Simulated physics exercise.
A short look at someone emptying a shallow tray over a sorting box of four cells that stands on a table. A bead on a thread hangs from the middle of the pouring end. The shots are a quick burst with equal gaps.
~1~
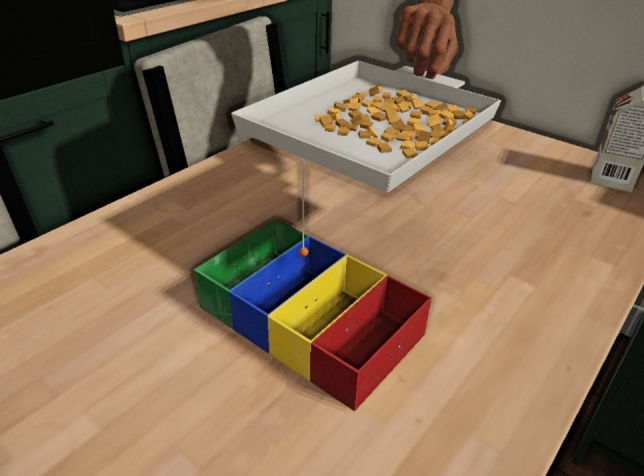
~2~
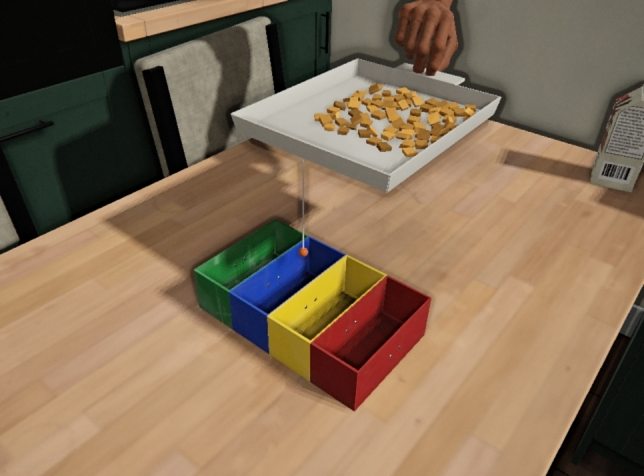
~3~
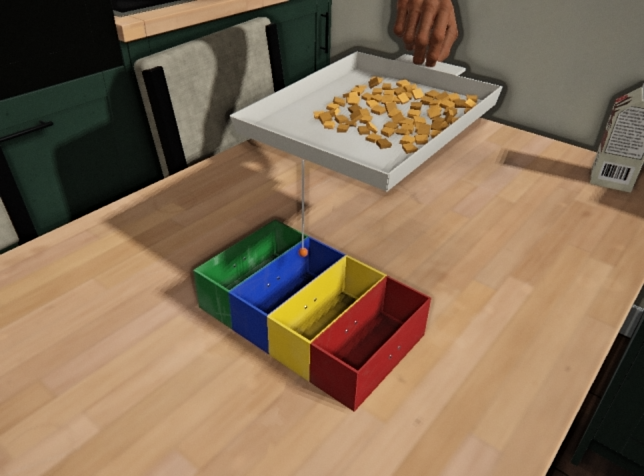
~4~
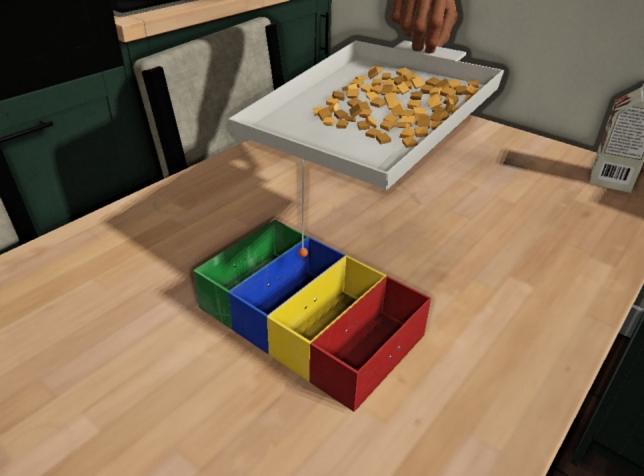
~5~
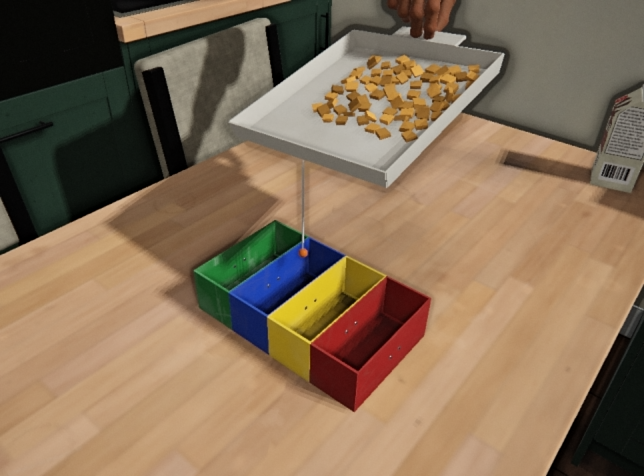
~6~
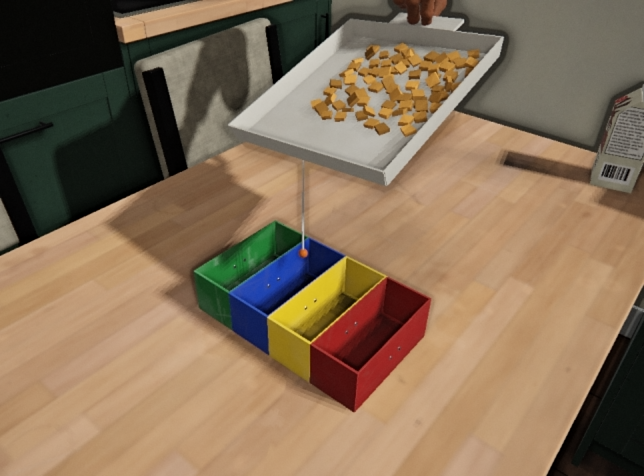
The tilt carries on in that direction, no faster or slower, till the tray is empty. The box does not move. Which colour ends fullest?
The green one ends fullest.
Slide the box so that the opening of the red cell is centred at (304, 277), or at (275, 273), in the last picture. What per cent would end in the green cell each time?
Roughly 0 per cent, and 0 per cent.
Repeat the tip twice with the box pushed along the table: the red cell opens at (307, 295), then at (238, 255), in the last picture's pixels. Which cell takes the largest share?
First the blue cell, then the red cell.
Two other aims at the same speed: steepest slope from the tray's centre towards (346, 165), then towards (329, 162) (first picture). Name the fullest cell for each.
In turn: The cell in yellow; the yellow cell.
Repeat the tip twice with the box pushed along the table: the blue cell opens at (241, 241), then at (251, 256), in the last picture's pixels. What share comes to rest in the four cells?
The first gives 100 %, the second 100 %.
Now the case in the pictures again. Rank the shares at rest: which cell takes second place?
Second comes the cell in blue.
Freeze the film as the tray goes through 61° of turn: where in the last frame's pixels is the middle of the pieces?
Close to (291, 129).
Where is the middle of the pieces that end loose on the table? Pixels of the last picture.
At about (212, 270).
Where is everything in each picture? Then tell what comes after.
In the first frame, corners of the pouring end (236, 113) and (389, 172), level; middle of the load (392, 116), cereal squares; bead on its thread (303, 252); green cell (214, 295); blue cell (250, 319); yellow cell (290, 344); red cell (334, 373).
In the second frame, corners of the pouring end (236, 113) and (389, 172), level; middle of the load (391, 114).
In the third frame, corners of the pouring end (235, 115) and (388, 171), tipped barely, lowest at the left corner; middle of the load (391, 109).
In the fourth frame, corners of the pouring end (234, 118) and (386, 170), tipped a little, lowest at the left corner; middle of the load (391, 100).
In the fifth frame, corners of the pouring end (233, 121) and (385, 169), tipped a little, lowest at the left corner; middle of the load (390, 92).
In the sixth frame, corners of the pouring end (232, 124) and (383, 168), tipped clearly, lowest at the left corner; middle of the load (389, 84); green cell (214, 297); blue cell (250, 320); yellow cell (289, 346); red cell (333, 374).
Just after the last frame, tray tipped steeply; every one on the tray.
A moment on, tray tipped right over; the larger part on the tray; about a tenth in the green cell; just a few in the blue cell; about a tenth falling or outside the box.
Further on, tray tipped past a quarter turn; roughly half in the green cell; roughly a quarter in the blue cell; just a few in the yellow cell; roughly a third falling or outside the box.
When it is over, tray tipped past a quarter turn; roughly half in the green cell; roughly a quarter in the blue cell; just a few in the yellow cell; not one in the red cell; roughly a third outside the box.
